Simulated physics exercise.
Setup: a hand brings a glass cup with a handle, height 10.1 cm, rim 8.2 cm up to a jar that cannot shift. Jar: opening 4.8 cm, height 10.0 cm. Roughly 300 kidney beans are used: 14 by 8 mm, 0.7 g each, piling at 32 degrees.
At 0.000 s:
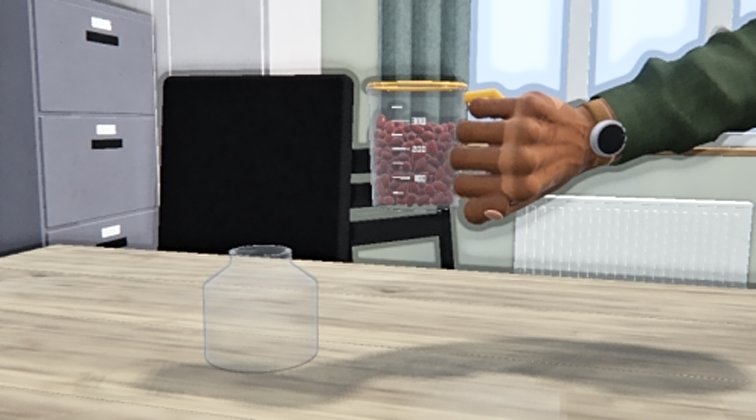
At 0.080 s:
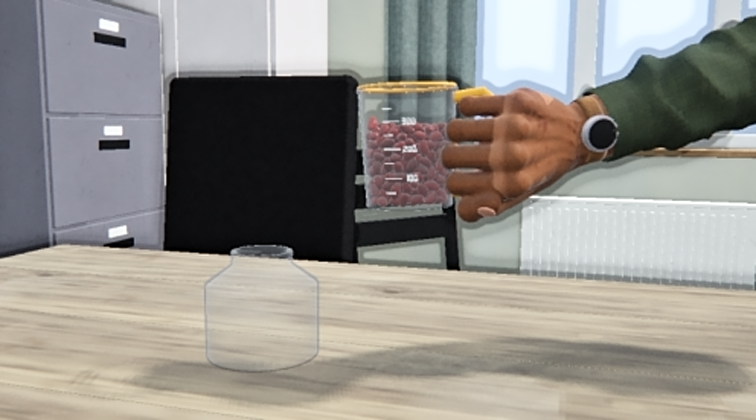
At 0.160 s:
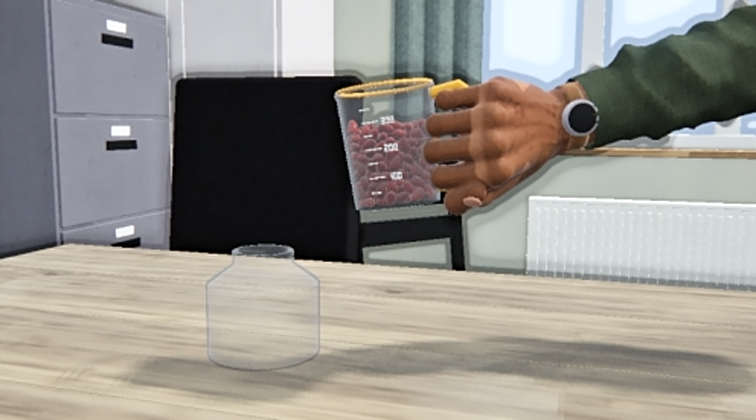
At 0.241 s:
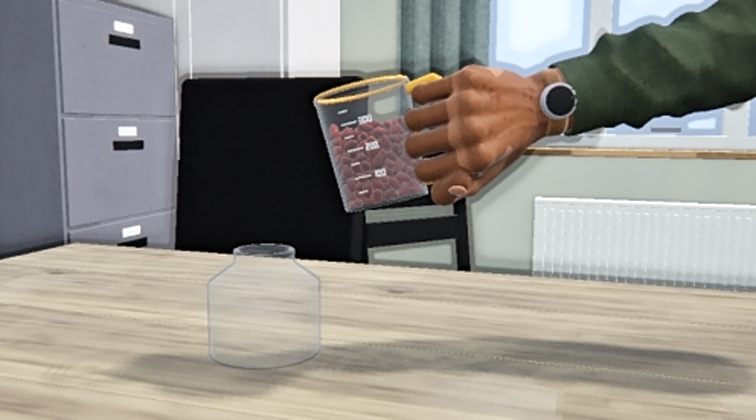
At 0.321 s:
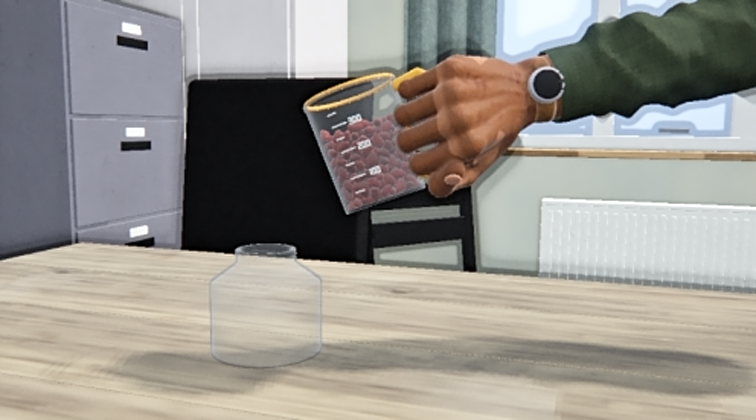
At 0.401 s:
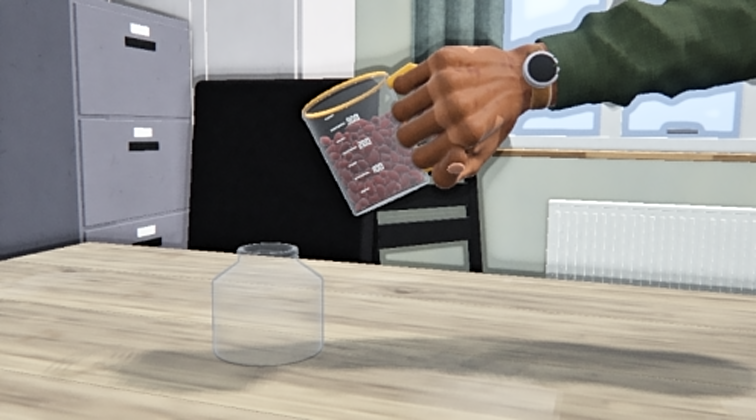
In an office with a wooden table, a black chair and grey filing cabinets, a hand in a green sleeve and watch holds a clear measuring cup of reddish beans upright, right of an empty glass jar. The hand moves the cup left, then tilts it steadily toward the jar, beans still inside.
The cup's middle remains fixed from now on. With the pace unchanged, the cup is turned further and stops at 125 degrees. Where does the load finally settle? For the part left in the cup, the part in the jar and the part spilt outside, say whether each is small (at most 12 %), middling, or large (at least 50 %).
Still above - small, jar - small, spilt - large.
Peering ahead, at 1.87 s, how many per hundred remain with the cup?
It comes out close to 0 per cent.
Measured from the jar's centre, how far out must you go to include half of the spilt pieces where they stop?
14 cm.
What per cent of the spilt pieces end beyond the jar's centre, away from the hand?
About 10 percent of the spill.
After 0.99 s, tilt 73 degrees; the cup holds 100 %, the jar 0 %.
Then, at 1.39 s, tilt 104 degrees; the cup holds 95 %, the jar 0 %.
Then, at 1.87 s, tilt 125 degrees; the cup holds 0 %, the jar 0 %.
In the end, at 3.2 s, still above 0 %, jar 5 %, spilt 95 %.
